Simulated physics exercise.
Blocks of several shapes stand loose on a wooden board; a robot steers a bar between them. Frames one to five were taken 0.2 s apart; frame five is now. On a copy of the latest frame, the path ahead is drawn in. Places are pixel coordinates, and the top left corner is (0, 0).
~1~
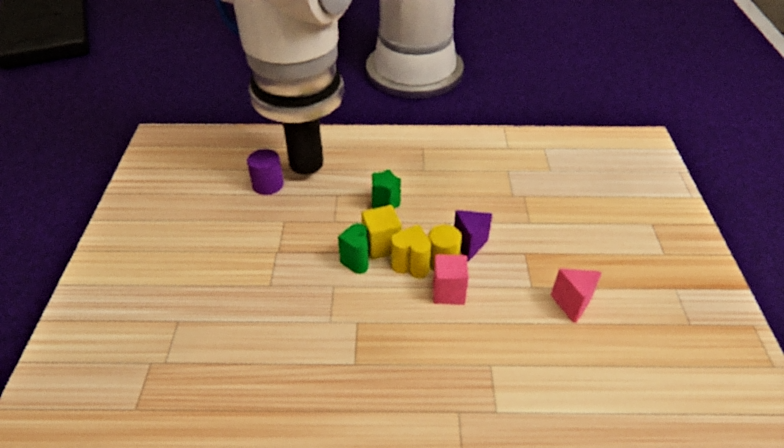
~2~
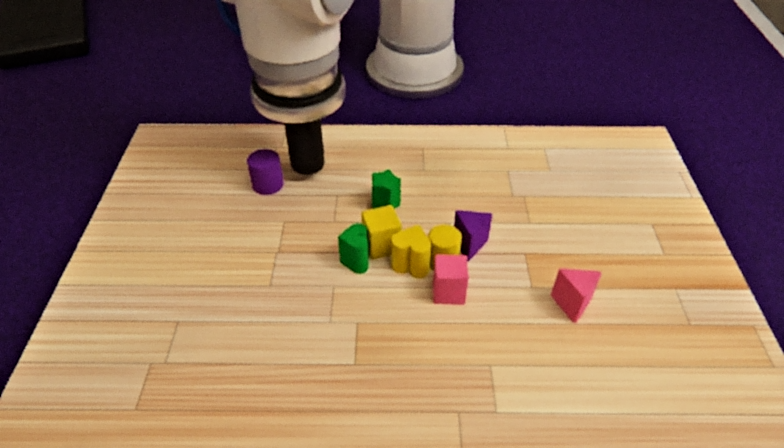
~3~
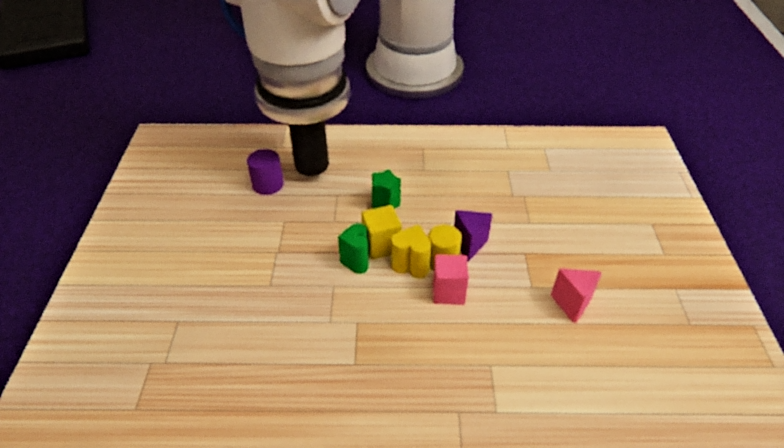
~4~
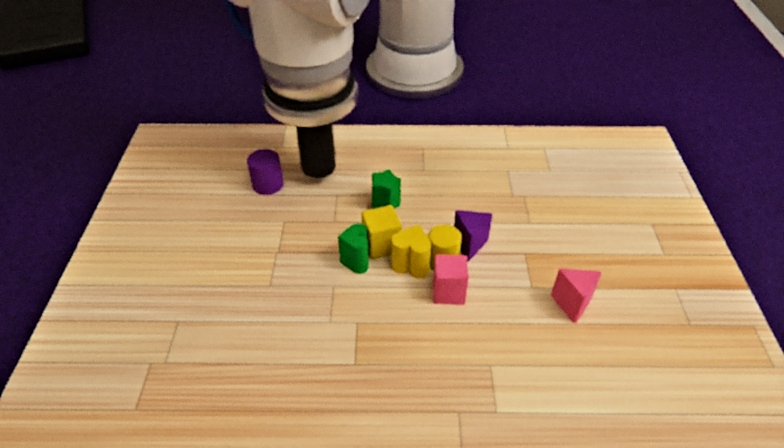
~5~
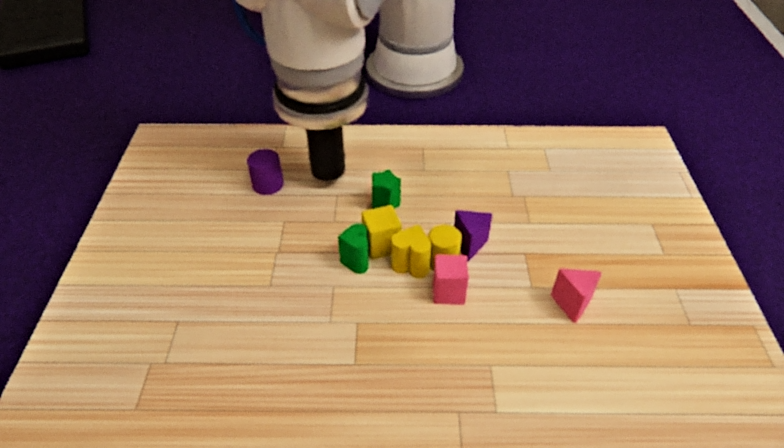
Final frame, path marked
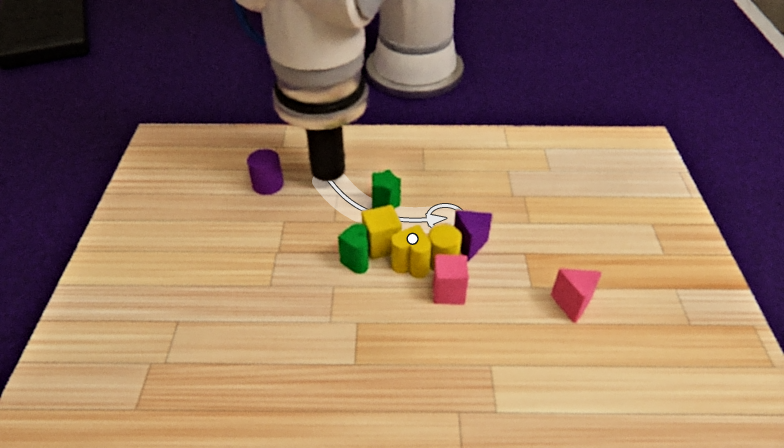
A robot arm slid its black bar a short way to the right along the back of a wooden board, moving away from a purple cylinder, while the colourful blocks all stayed still.
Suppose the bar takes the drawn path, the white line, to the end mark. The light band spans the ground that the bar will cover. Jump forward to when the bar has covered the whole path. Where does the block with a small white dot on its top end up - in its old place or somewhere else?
It keeps its position.
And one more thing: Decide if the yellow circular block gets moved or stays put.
That block stands still.
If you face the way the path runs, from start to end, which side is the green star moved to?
Its shift is leftward.
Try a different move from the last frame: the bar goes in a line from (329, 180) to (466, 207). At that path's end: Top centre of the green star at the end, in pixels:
At pixel (400, 188).
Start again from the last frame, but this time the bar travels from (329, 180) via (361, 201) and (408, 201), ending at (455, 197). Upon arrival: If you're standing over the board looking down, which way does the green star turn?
It swings round clockwise.
The drawn path runs from (329, 180) via (356, 205) and (398, 219), ending at (446, 218); the dot is on the yellow heart.
On the path given first. One third of the way, bar at (355, 196); nothing pushed yet.
Two thirds of the way, bar at (399, 210); green star at (426, 182), turned 30° anticlockwise.
At the end, bar at (447, 209); green star at (463, 173), turned 60° anticlockwise; yellow heart not moved; yellow circular block not moved.
